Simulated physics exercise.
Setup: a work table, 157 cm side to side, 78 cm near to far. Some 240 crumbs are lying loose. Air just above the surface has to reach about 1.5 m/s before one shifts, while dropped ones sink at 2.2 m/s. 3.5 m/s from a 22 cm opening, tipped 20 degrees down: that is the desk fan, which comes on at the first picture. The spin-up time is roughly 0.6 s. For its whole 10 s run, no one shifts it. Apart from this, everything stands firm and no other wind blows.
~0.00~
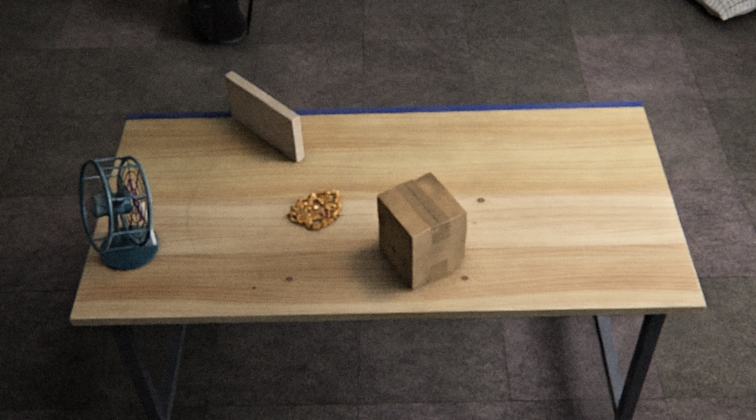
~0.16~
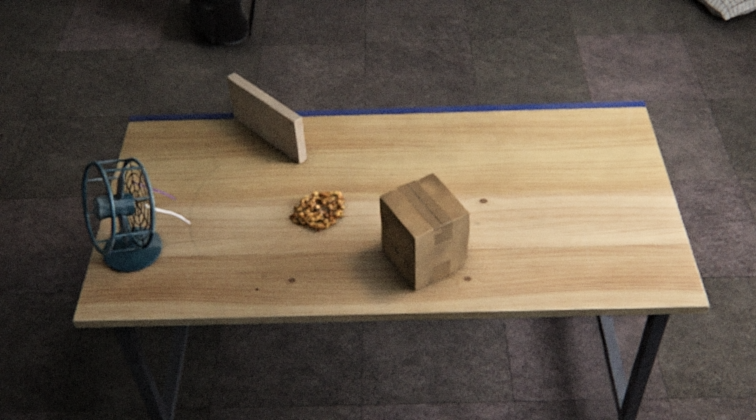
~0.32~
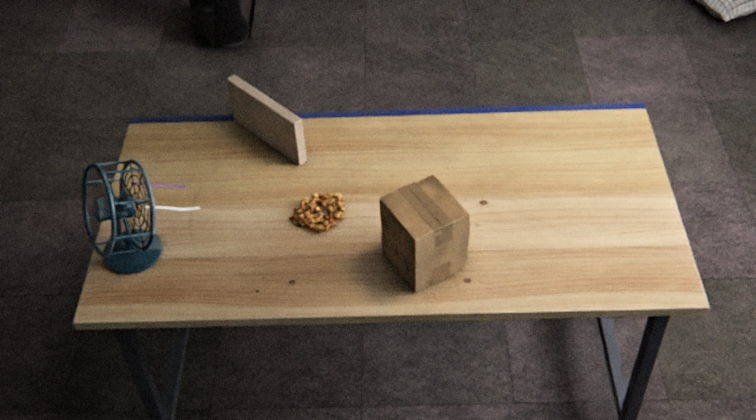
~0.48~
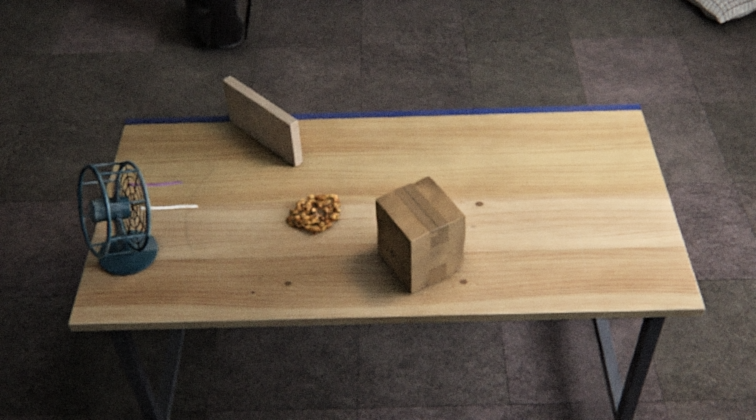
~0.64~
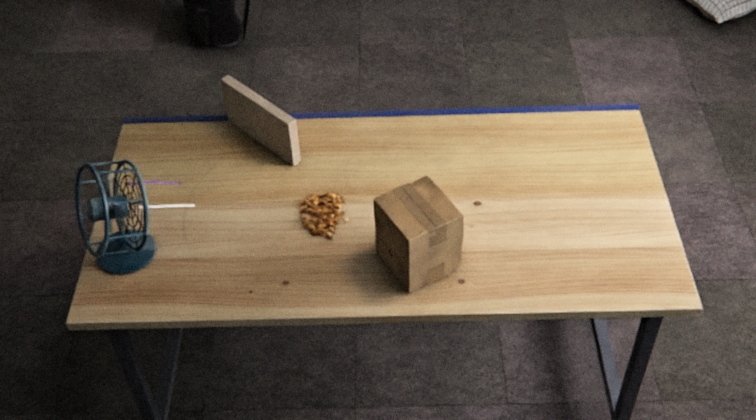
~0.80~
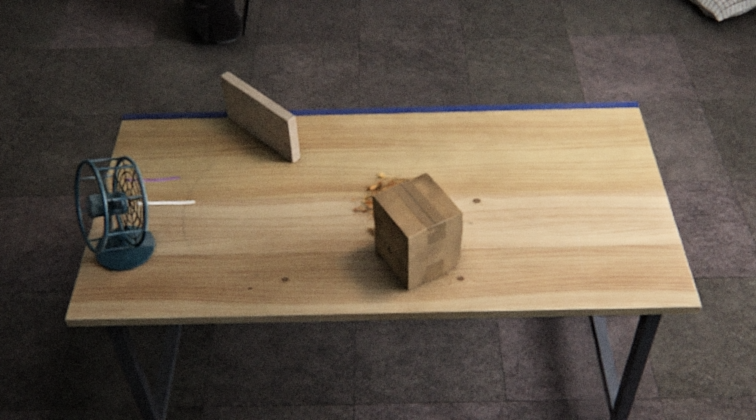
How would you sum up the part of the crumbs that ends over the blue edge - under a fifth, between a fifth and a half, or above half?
The share beyond that edge will come out smaller than a fifth.
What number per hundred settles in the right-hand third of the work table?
Near 5 %.
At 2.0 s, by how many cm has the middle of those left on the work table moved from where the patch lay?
The middle is some 80 cm from where it began.
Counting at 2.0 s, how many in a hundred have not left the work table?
About 30 per cent remain.
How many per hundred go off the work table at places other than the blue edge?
About 90 %.
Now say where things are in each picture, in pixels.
In the first picture, the middle of the crumbs is near (315, 208), none has stirred yet and the mouth of the desk fan is at (115, 204).
In the second picture, the middle of the crumbs is near (318, 208), none has stirred yet and the blue edge is centred on (386, 109).
In the third picture, the middle of the crumbs is near (318, 209), none has stirred yet, the top of a box is at (425, 205) and the top of a board is at (263, 98).
In the fourth picture, the middle of the crumbs is near (314, 211) and none has stirred yet.
In the fifth picture, the middle of the crumbs is near (323, 212), the farthest in sight from the desk fan is at (342, 197) and about 45 % have left their places.
In the sixth picture, the middle of the crumbs is near (391, 207), the farthest in sight from the desk fan is at (403, 179) and all have left their places.
After 2.0 s, 37 % are on the move or not yet settled, 0 % are over the blue edge; the middle of those still in play is near (609, 220).
After 3.2 s, 25 % are on the move or not yet settled, 0 % are over the blue edge; the middle of those still in play is near (616, 227).
After 5.5 s, 12 % are on the move or not yet settled, 0 % are over the blue edge.
After 10.0 s, at the end, 0 % are over the blue edge.
